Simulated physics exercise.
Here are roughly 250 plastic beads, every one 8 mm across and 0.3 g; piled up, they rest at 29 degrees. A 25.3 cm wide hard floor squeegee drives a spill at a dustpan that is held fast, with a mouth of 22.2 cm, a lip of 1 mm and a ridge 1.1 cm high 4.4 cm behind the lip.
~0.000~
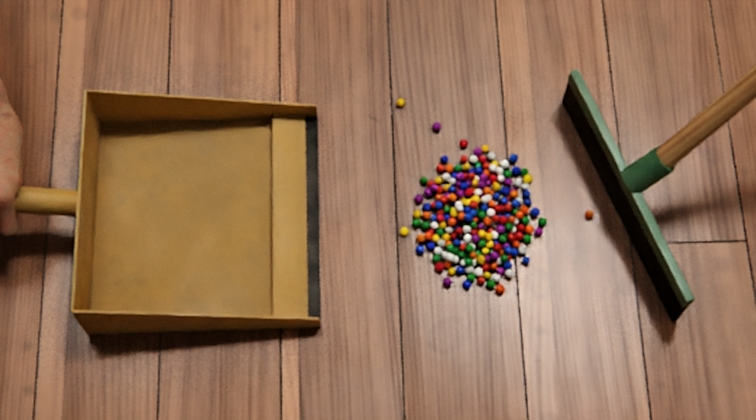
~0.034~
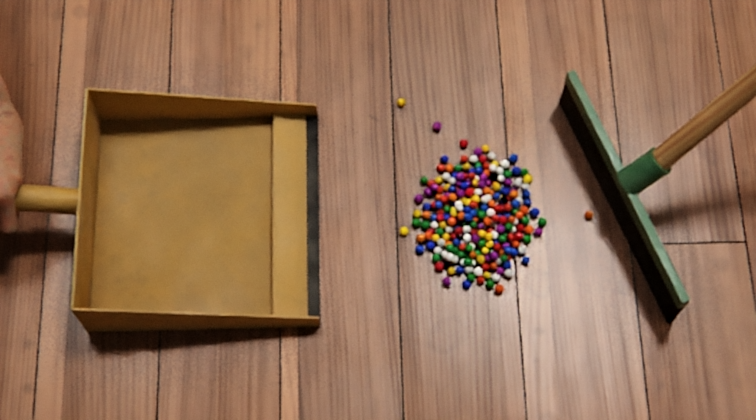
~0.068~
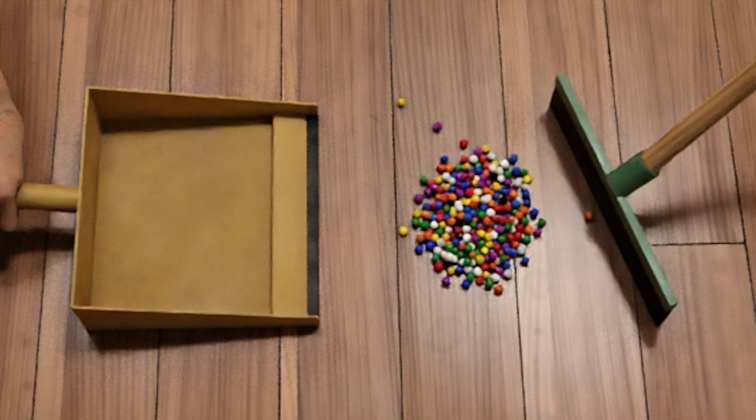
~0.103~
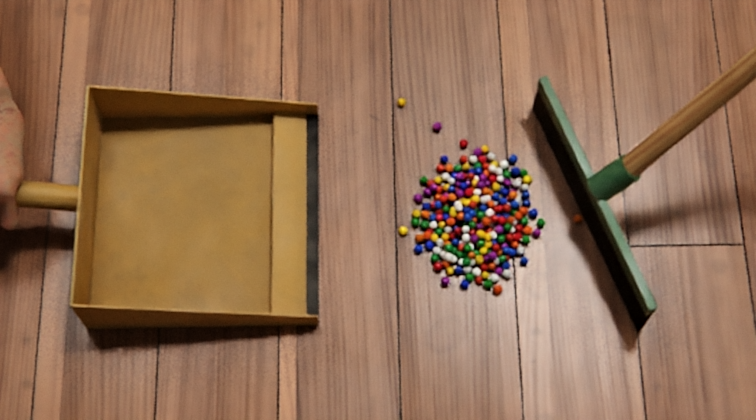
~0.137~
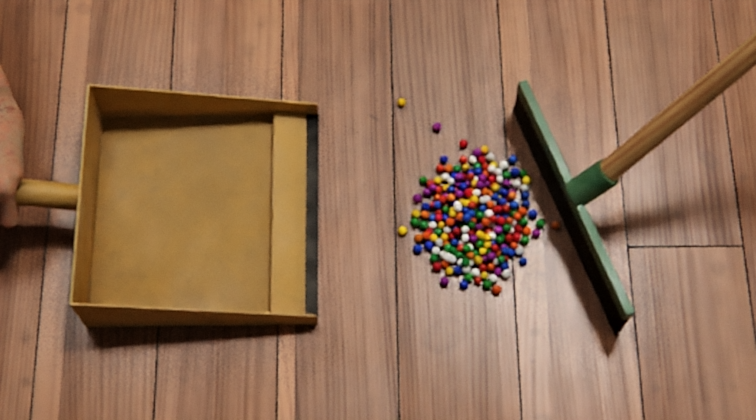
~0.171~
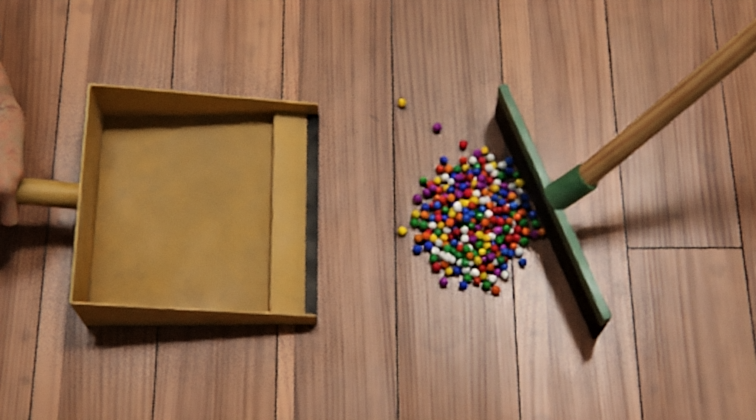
We see a green squeegee with a wooden handle slide left across a wooden floor to the right edge of a pile of multicoloured beads, nudging a few, while a hand holds a tan dustpan still at left.
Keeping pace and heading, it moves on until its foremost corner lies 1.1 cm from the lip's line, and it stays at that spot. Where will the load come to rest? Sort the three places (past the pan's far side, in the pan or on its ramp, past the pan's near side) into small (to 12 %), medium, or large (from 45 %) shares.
Far side: Small. Pan: Medium. Near side: Medium.
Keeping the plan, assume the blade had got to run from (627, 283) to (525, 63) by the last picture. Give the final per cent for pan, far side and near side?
Pan 0; far 5; near 0.
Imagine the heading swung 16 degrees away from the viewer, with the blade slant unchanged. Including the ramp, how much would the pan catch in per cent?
Roughly 15 per cent would finish in the pan or on its ramp.
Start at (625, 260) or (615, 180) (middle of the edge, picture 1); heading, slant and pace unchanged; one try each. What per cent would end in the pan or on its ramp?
First try about 30 per cent, second about 20 per cent.
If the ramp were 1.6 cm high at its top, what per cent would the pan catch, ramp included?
Estimated share: Around 20 in a hundred.
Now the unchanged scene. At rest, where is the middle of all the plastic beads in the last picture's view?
Roughly (322, 256).
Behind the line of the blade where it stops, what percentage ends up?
Estimate: About 0 %.
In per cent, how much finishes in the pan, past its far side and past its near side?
Far side 0; pan 25; near side 20.
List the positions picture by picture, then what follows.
The first picture shows blade from (686, 301) to (574, 79), moved 0.0 cm, 0 of the pieces shifted so far; middle of the pieces at (478, 219); pan at (186, 222).
The second picture shows blade from (682, 302) to (571, 80), moved 0.3 cm, 0 of the pieces shifted so far; middle of the pieces at (478, 218).
The third picture shows blade from (670, 305) to (561, 82), moved 1.4 cm, 0 of the pieces shifted so far; middle of the pieces at (477, 219).
The fourth picture shows blade from (649, 309) to (543, 86), moved 3.2 cm, 1 of the pieces shifted so far; middle of the pieces at (477, 219).
The fifth picture shows blade from (627, 314) to (523, 90), moved 5.2 cm, 1 of the pieces shifted so far; middle of the pieces at (476, 219).
The sixth picture shows blade from (604, 319) to (503, 94), moved 7.2 cm, 9 of the pieces shifted so far; middle of the pieces at (476, 220); pan at (186, 216). Its pace works out near 0.60 m/s, heading 9 degrees towards the viewer's side.
After 0.32 s, middle of the blade 14 cm from the lip; 0 % over the lip, far side 0 %, near side 0 %.
Then, at 0.43 s, middle of the blade 7 cm from the lip; 0 % over the lip, far side 0 %, near side 10 %.
After 0.66 s, middle of the blade 5 cm from the lip; 25 % over the lip, far side 0 %, near side 20 %.
In the end, at 1.3 s, far side 0 %, pan 25 %, near side 20 %, in front of the lip or behind the blade 60 %.
